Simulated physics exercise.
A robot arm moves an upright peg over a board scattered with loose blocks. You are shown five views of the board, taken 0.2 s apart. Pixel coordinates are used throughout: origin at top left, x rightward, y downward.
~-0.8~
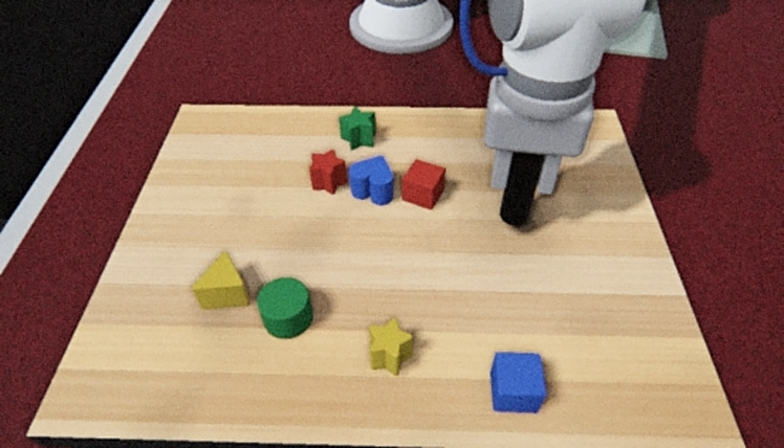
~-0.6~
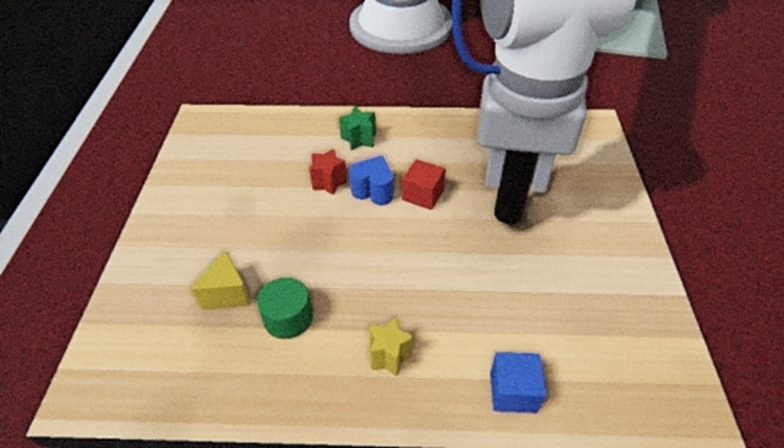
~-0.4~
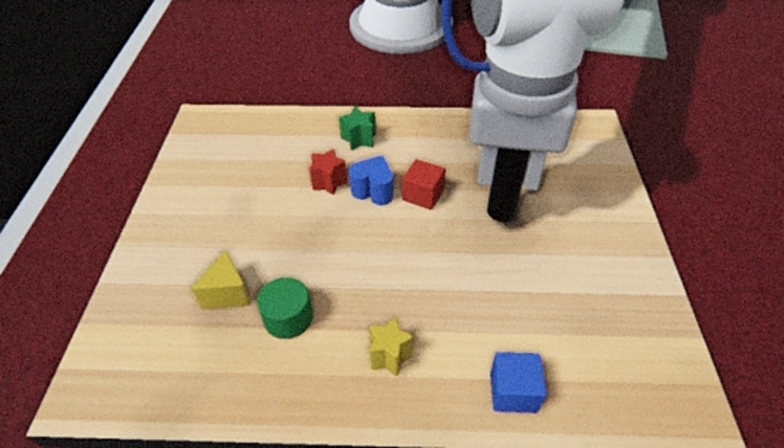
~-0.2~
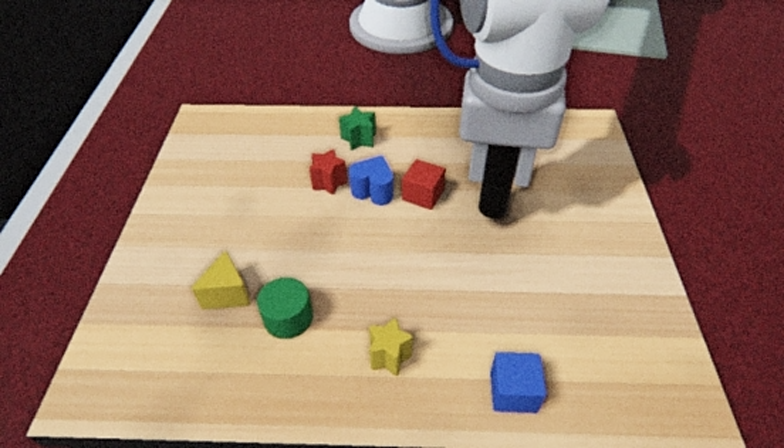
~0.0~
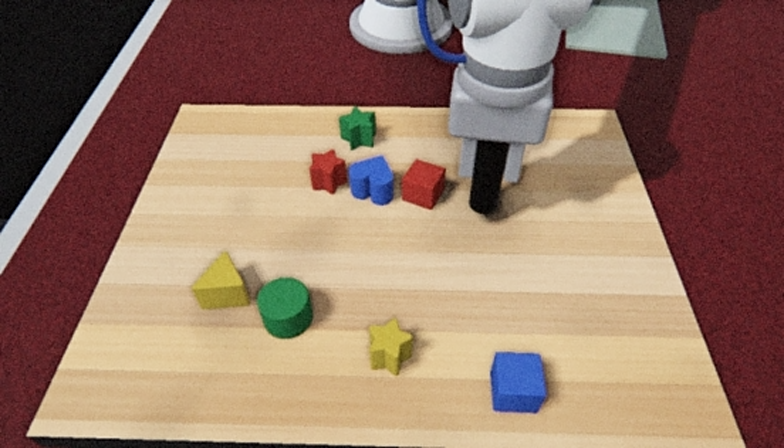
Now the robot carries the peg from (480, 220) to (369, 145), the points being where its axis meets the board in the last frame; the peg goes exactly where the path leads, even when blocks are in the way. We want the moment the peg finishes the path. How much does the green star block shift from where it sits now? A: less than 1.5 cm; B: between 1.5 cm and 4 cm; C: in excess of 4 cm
That would be B.
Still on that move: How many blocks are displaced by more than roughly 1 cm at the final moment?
Blocks that move over 1 cm: Three or more.
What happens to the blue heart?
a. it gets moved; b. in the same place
It's a.
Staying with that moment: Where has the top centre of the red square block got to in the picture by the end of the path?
Near (381, 159).
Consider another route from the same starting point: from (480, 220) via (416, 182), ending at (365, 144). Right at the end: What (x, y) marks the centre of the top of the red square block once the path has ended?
Its top centre lands on (371, 158).
What follows on the original path. One third of the way, peg at (441, 177); red square block at (411, 168), turned 20° anticlockwise.
Two thirds of the way, peg at (403, 152); blue heart at (353, 172), turned 20° anticlockwise; red square block at (382, 159), turned 65° anticlockwise.
At the end, peg at (368, 129); red star block unmoved; green star block at (345, 109); blue heart at (353, 172), turned 20° anticlockwise; red square block at (381, 159), turned 70° anticlockwise.
